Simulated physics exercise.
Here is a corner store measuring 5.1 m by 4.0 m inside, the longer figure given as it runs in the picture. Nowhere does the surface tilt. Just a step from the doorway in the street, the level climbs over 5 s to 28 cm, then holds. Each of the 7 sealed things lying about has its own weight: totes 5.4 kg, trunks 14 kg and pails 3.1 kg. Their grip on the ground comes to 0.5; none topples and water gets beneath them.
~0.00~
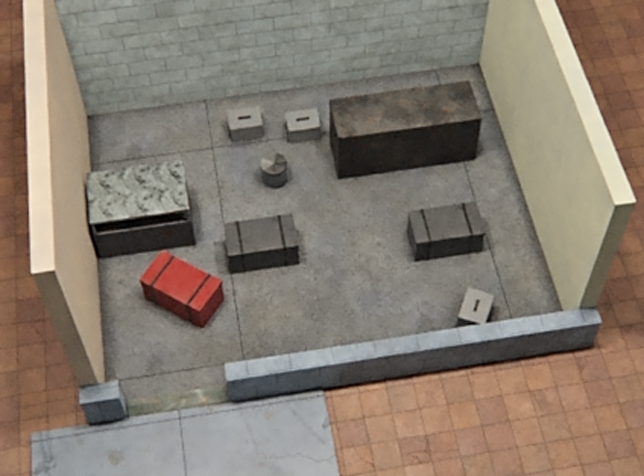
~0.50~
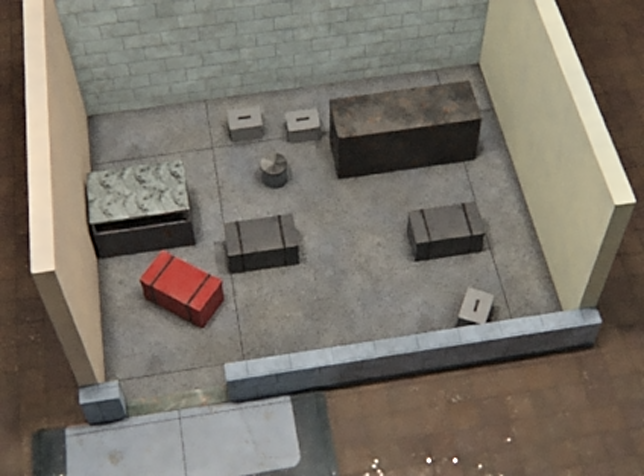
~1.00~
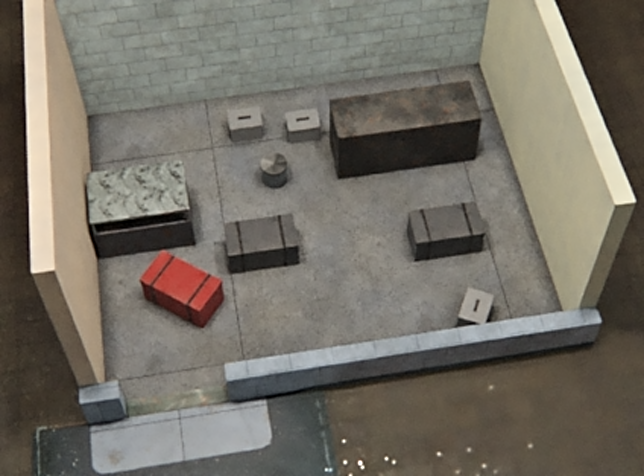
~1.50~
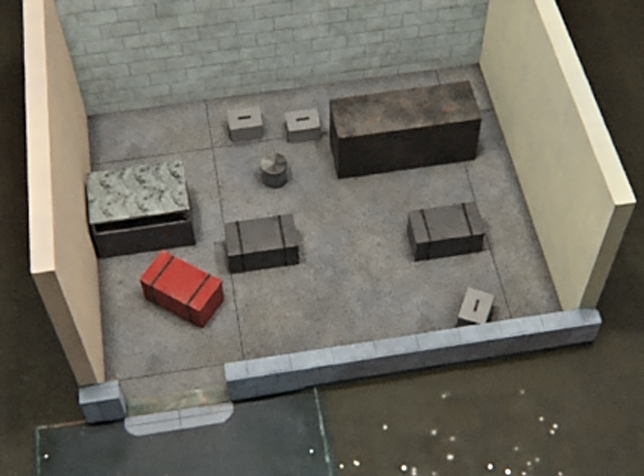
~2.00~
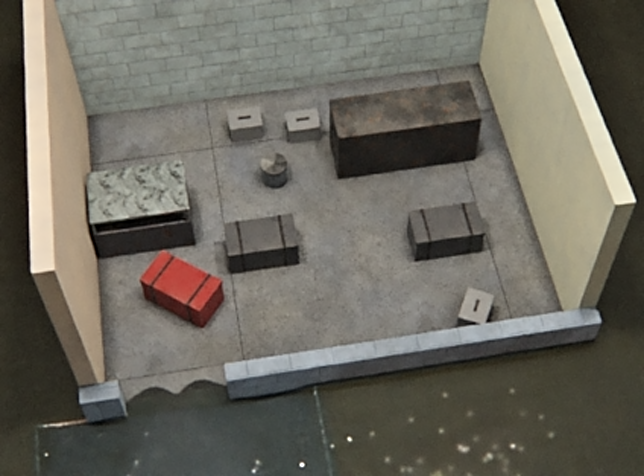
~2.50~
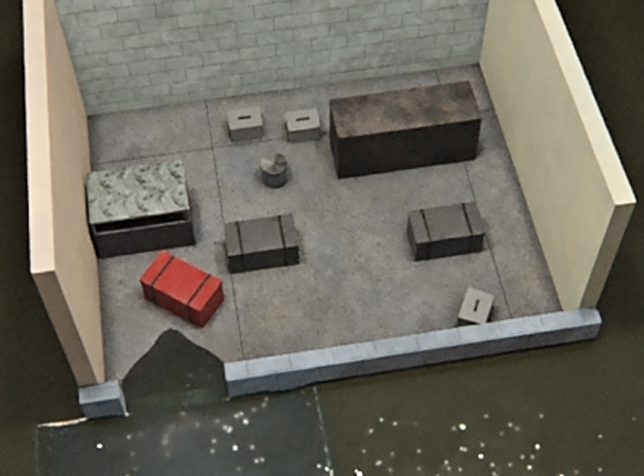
At the start, a small open-topped room holding a red trunk, grey boxes and a small pail stands dry beside reddish-brown paving. Dark water spreads over the ground outside, gradually covering the pale slab by the doorway. Finally a dark wet patch pushes through the gap towards the red trunk, while everything inside stays still.
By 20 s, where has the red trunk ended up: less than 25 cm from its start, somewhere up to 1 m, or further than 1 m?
It is pushed well off.
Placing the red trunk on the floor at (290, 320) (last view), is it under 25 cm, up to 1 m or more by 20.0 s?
What happens is it gets pushed a long way.
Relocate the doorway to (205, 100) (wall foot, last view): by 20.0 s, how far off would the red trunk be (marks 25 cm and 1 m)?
Note: Red trunk displaced a short distance.
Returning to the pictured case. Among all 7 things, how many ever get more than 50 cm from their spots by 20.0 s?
My count gives 7.
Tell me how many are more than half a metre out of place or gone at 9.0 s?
I make it 6.
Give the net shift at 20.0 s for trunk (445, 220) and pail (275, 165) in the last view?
80 cm and 250 cm respectively.
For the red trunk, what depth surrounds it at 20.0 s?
The depth there is around 12 cm.
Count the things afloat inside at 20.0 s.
My tally comes to 7.
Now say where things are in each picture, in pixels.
The first picture shows the red trunk at (181, 280), on the bottom; water covers 0.0 m2; 0 of 7 have shifted.
The second picture shows the red trunk at (181, 280), on the bottom; water covers 0.0 m2; 0 of 7 have shifted.
The third picture shows the red trunk at (181, 280) rests on the ground; water covers 0.0 m2; 0 of 7 have shifted.
The fourth picture shows the red trunk at (181, 280), on the bottom; 0.0 m2 under water; 0 of 7 have shifted.
The fifth picture shows the red trunk at (181, 280) rests on the ground; water covers 0.0 m2; 0 of 7 have shifted.
The sixth picture shows the red trunk at (181, 280) rests on the ground; water covers 0.6 m2; 0 of 7 have shifted.
After 4.0 s the red trunk is near (190, 256), 0.3 m from its start, aground; 0 afloat.
After 9.0 s the red trunk is near (501, 211), 3.7 m from its start, afloat; 4 afloat.
After 16.0 s the red trunk is near (403, 190), 2.7 m from its start, afloat; 7 afloat.
After 20.0 s the red trunk is near (375, 310), 2.2 m from its start, afloat; 7 afloat.
